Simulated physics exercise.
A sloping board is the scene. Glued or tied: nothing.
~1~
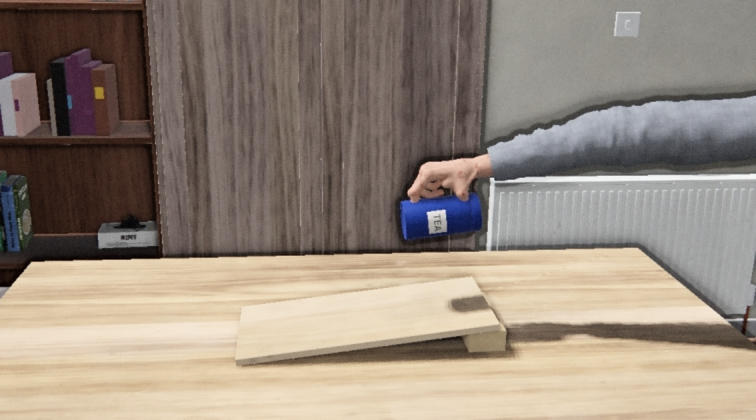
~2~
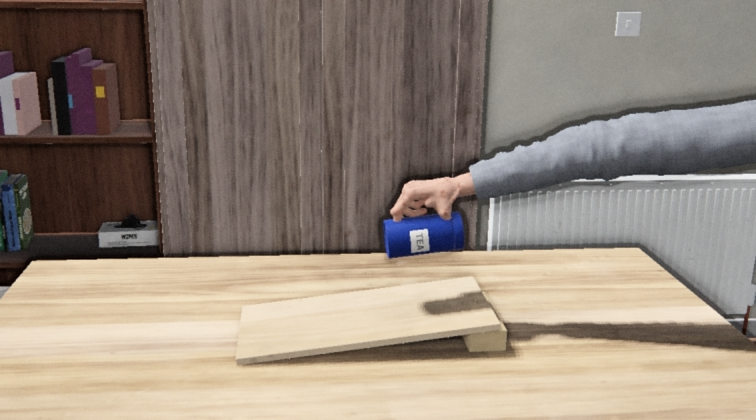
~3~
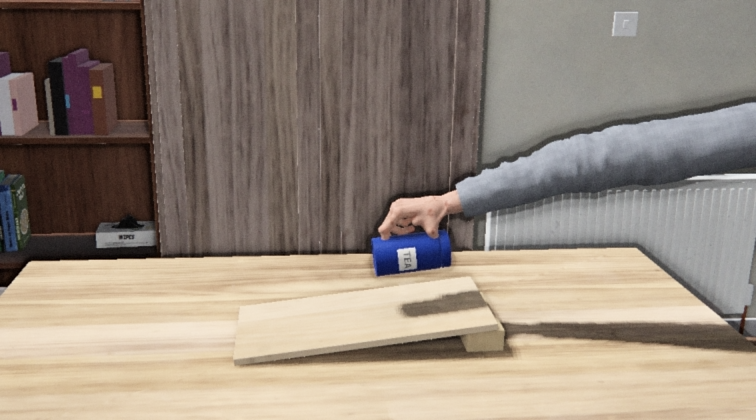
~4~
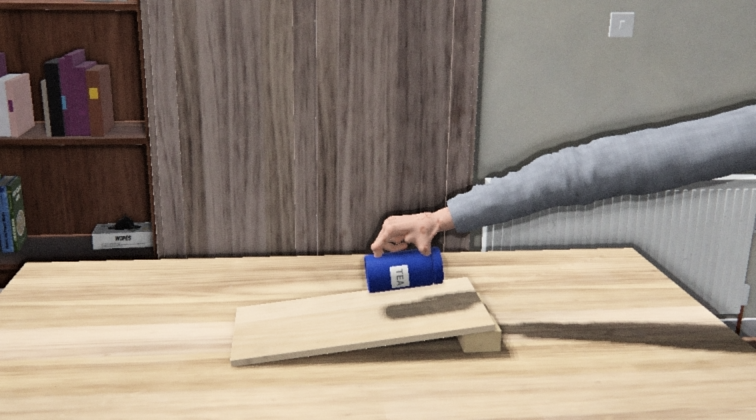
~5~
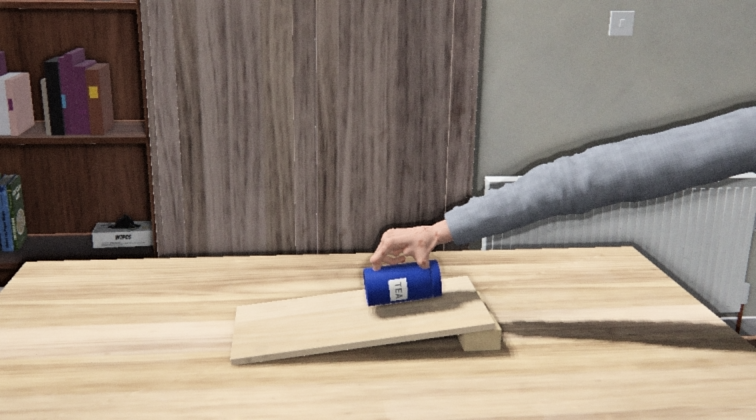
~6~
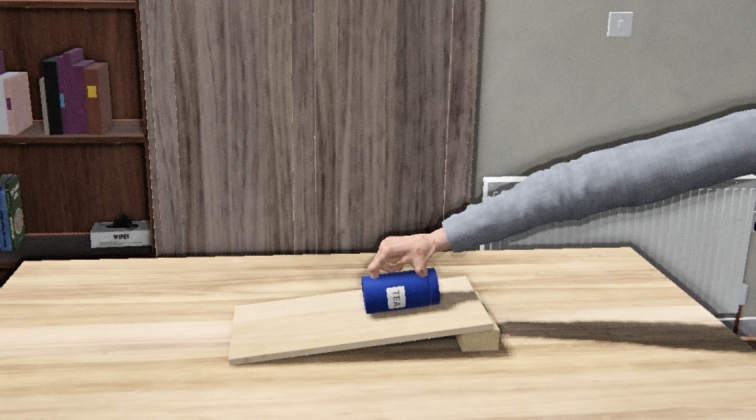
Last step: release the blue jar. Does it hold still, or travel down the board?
It stands firm.
Then, 0.30 s past the last view, nothing moves.
Then, 0.70 s past the last view, blue jar resting near (400, 291).
Finally, it is still in place. Final places as the last picture's camera would see them, blue jar near (400, 291). The blue jar stays where it is put.
